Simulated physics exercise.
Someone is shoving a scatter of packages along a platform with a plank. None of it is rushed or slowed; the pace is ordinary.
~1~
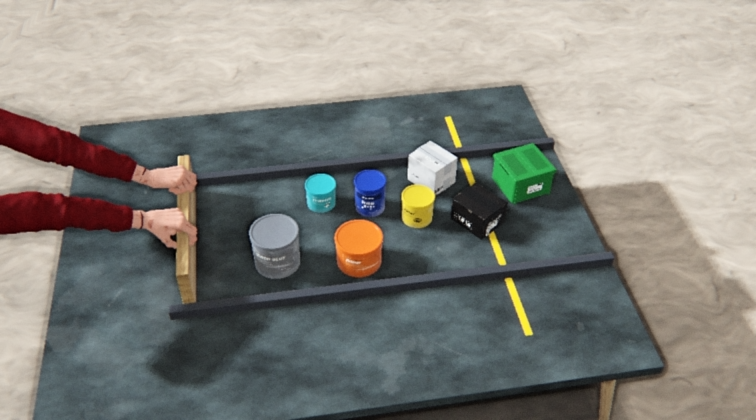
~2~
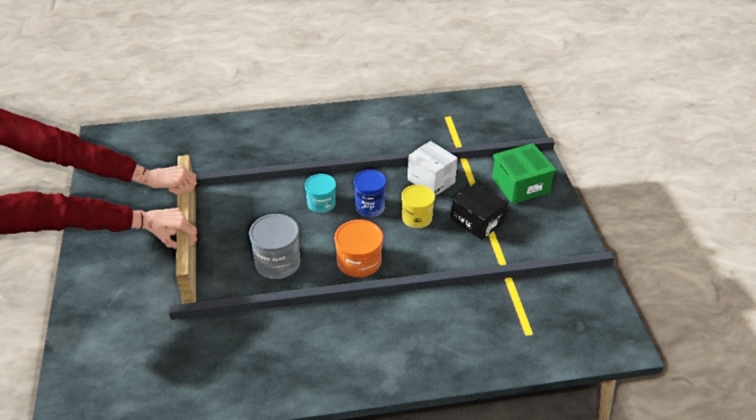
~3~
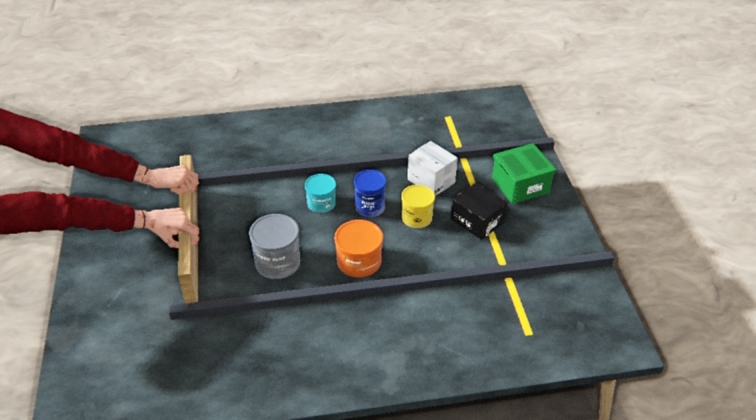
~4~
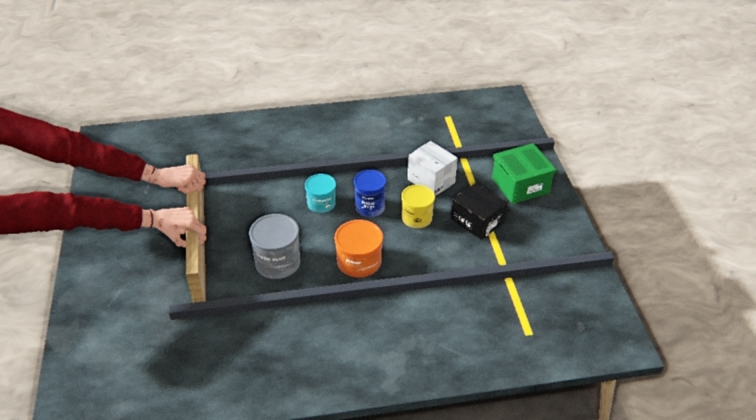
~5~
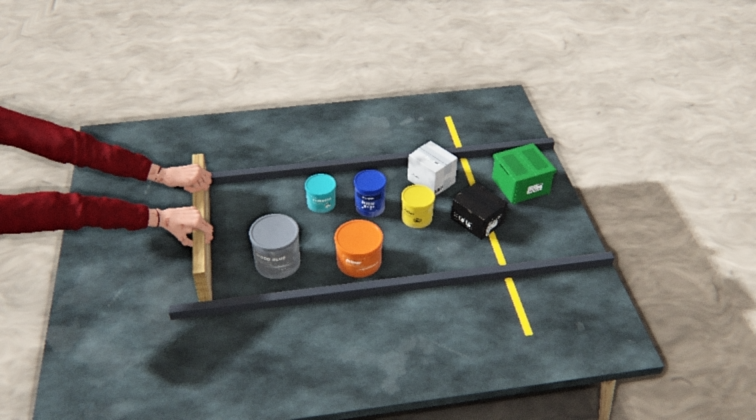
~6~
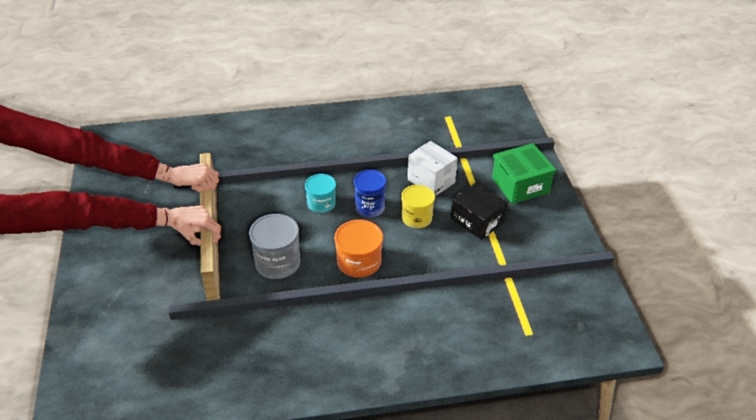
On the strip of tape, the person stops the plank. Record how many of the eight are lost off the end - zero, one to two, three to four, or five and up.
Lost off the end: Zero.
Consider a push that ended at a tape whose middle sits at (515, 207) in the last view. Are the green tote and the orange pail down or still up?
Here's how it goes: The green tote goes down, and the orange pail stays where it is.
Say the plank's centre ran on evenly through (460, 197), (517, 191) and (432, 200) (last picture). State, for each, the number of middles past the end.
Respectively 0, 2 and 0.
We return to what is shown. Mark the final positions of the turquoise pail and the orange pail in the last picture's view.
(487, 173) and (561, 236), roughly.
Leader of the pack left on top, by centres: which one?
The green tote is the one.
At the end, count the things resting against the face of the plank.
The answer is 3.
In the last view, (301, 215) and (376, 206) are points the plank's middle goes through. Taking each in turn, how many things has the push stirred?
First 2, after that 5.
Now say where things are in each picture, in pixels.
Green tote (523, 174); black parcel (479, 211); white parcel (432, 169); plank (187, 227); tape (483, 211), in the first picture.
Black parcel (479, 211); yellow pail (418, 207), in the second picture.
White parcel (432, 169); turquoise pail (321, 194), in the third picture.
Green tote (523, 174); grey pail (276, 247), in the fourth picture.
Black parcel (479, 211); orange pail (359, 249), in the fifth picture.
Green tote (523, 174); black parcel (479, 211); white parcel (432, 169); plank (209, 225); tape (483, 211), in the sixth picture.
Early on, none off yet; green tote at rest near (523, 174); black parcel at rest near (479, 211); white parcel at rest near (432, 169).
Finally, the number that fall off is zero.
